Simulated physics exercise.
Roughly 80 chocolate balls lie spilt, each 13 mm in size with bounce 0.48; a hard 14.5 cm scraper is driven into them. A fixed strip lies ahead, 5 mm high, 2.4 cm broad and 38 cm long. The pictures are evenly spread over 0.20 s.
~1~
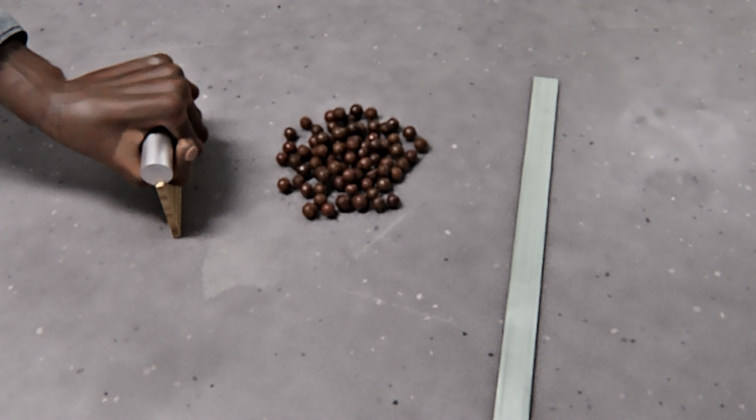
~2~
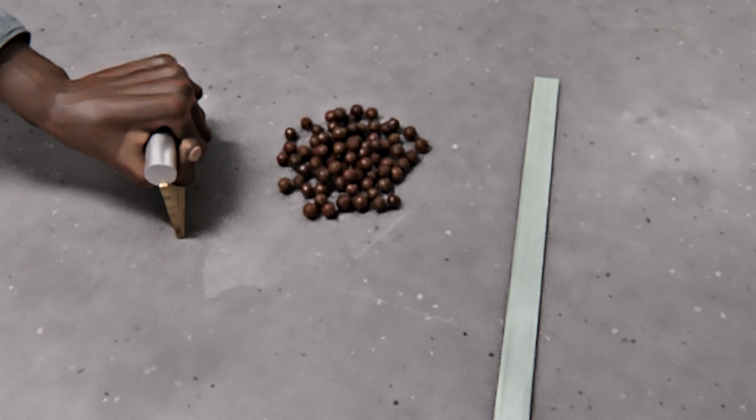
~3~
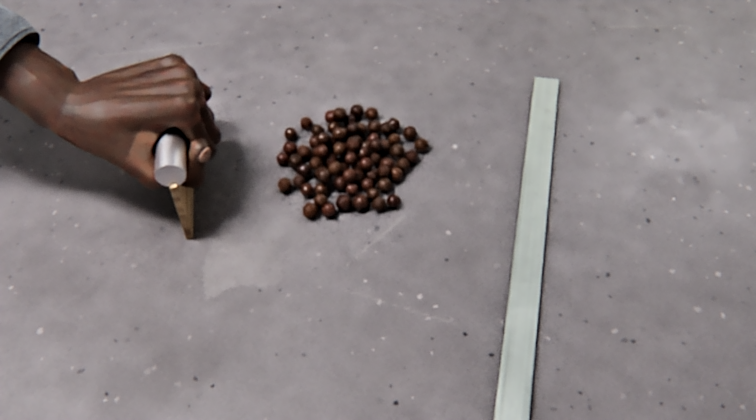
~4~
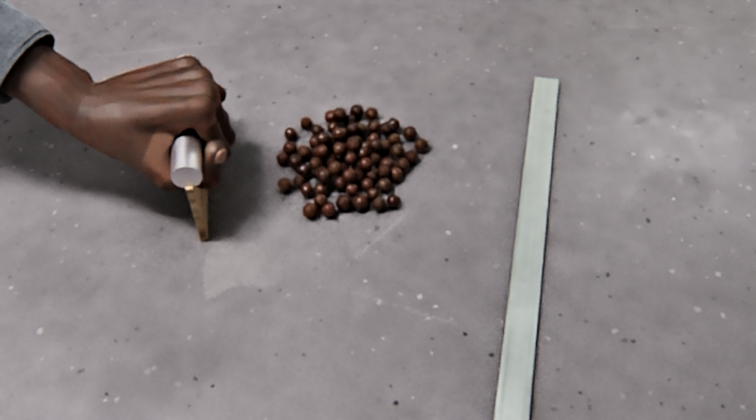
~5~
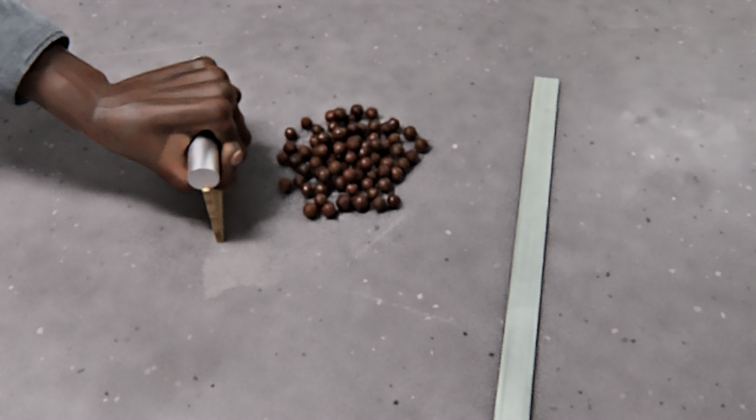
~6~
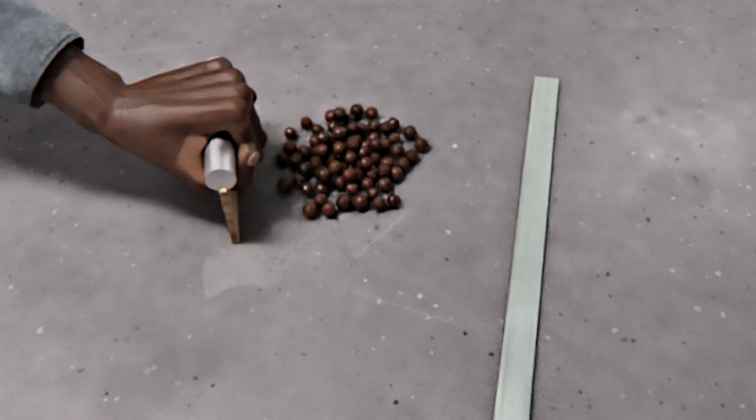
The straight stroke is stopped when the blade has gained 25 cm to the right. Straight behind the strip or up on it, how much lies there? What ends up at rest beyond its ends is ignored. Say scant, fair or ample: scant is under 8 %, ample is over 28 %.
Scant.
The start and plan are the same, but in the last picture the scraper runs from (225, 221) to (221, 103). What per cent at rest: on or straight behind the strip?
It ends up over 0.
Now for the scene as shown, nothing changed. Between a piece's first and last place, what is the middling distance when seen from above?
Estimate: Approx. 12 cm.
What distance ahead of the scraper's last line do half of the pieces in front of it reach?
Roughly 3 cm.
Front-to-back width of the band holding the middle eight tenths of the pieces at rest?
Estimated width: Near 12 cm.
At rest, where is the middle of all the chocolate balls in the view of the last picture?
The middle sits near pixel (484, 150).
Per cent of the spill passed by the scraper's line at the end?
Share: Approx. 25 %.
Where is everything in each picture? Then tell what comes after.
In the first frame, scraper from (163, 192) to (167, 81); moved 0.0 cm; pieces shifted so far, 0; middle of the spill at (353, 145); strip at (531, 221).
In the second frame, scraper from (167, 193) to (170, 82); moved 0.3 cm; pieces shifted so far, 0; middle of the spill at (353, 145).
In the third frame, scraper from (176, 194) to (179, 83); moved 1.1 cm; pieces shifted so far, 0; middle of the spill at (353, 145).
In the fourth frame, scraper from (192, 196) to (192, 84); moved 2.4 cm; pieces shifted so far, 0; middle of the spill at (353, 145).
In the fifth frame, scraper from (209, 197) to (207, 85); moved 3.7 cm; pieces shifted so far, 0; middle of the spill at (353, 145).
In the sixth frame, scraper from (225, 198) to (221, 86); moved 5.1 cm; pieces shifted so far, 0; middle of the spill at (353, 145); strip at (532, 220).
Then, 0.29 s after the last picture, scraper 15 cm from its start, spill 12 cm wide; elsewhere 100 %.
Then, 0.58 s after the last picture, scraper 25 cm from its start, spill 14 cm wide; elsewhere 100 %.
Then, 0.83 s after the last picture, scraper 25 cm from its start, spill 15 cm wide; on or straight behind the strip 5 %, elsewhere 95 %.
In the end, on or straight behind the strip 5 %, elsewhere 95 %.
